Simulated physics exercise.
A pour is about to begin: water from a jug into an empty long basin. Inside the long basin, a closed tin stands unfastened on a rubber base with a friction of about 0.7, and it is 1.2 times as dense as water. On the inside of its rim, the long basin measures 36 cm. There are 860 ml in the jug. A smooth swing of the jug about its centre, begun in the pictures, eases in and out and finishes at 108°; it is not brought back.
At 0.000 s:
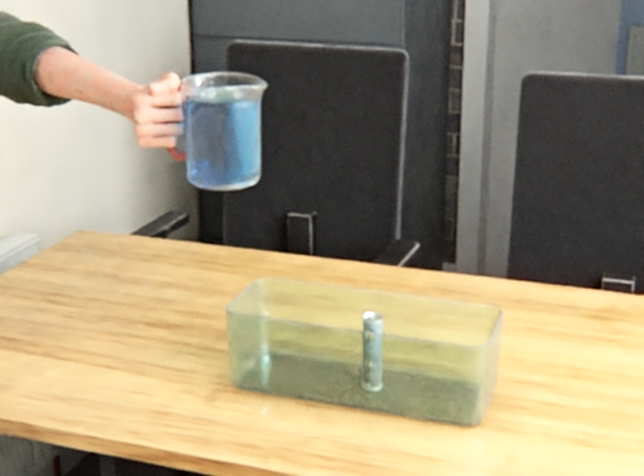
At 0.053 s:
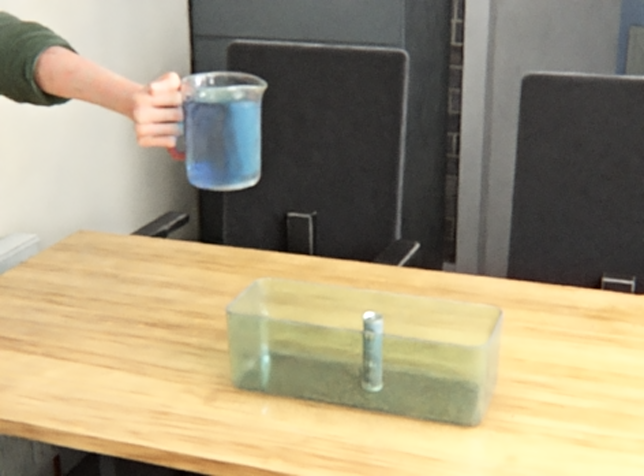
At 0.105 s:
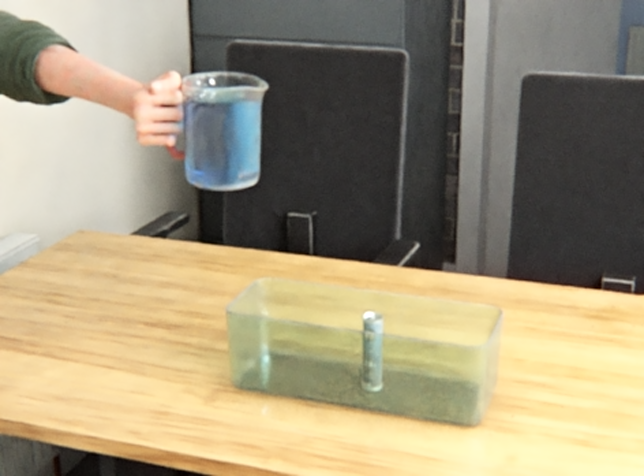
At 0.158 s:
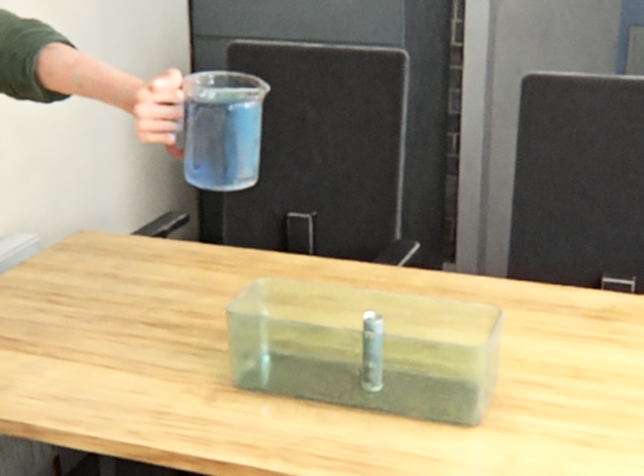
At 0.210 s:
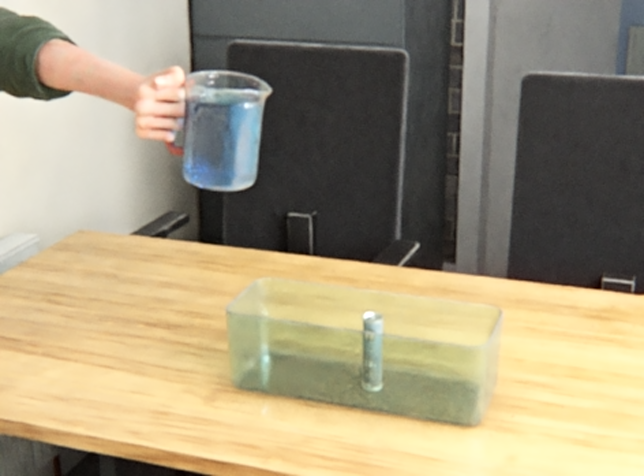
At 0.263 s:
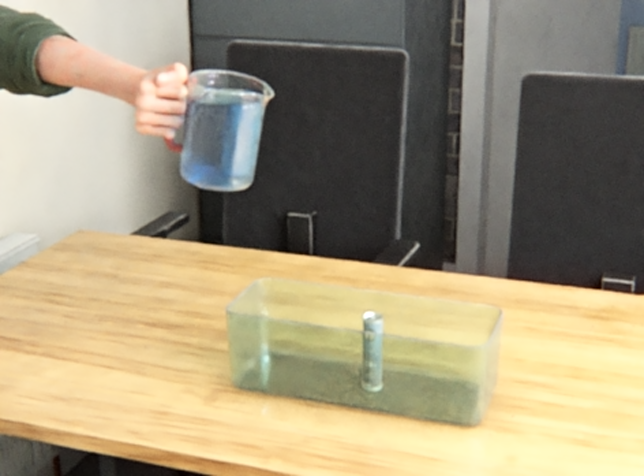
A hand reaching in from the left holds a clear jug of blue water upright and nearly still above a wooden table, where a long, clear basin sits with a small cylinder standing inside it. The jug then leans slightly to the right, its tilt growing gradually while the basin stays still.
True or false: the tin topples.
True.
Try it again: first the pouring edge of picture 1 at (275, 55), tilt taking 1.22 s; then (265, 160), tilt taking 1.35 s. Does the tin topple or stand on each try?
Try 1: Tipped over; try 2: Still standing.
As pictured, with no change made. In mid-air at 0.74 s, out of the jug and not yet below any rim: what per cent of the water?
Some 12 % is the figure.
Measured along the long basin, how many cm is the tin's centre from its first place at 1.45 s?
Estimate: Around 8 cm.
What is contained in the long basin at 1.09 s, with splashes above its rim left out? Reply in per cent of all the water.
The share is close to 34 percent.
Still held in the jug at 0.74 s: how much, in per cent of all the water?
Around 86 percent.
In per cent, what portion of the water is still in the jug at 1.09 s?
Roughly 36 percent remains.
By 0.74 s the tilt is 62° and 86 per cent is still to pour; the tin stands where it began.
By 1.09 s the tilt is 98° and 35 per cent is still to pour; the tin stands 2 cm from where it began.
By 1.45 s the tilt is 108° and 2 per cent is still to pour; the tin lies on its side.
By 1.85 s the tilt is 108° and 0 per cent is still to pour; the tin lies on its side.
At rest the tin lies on its side.
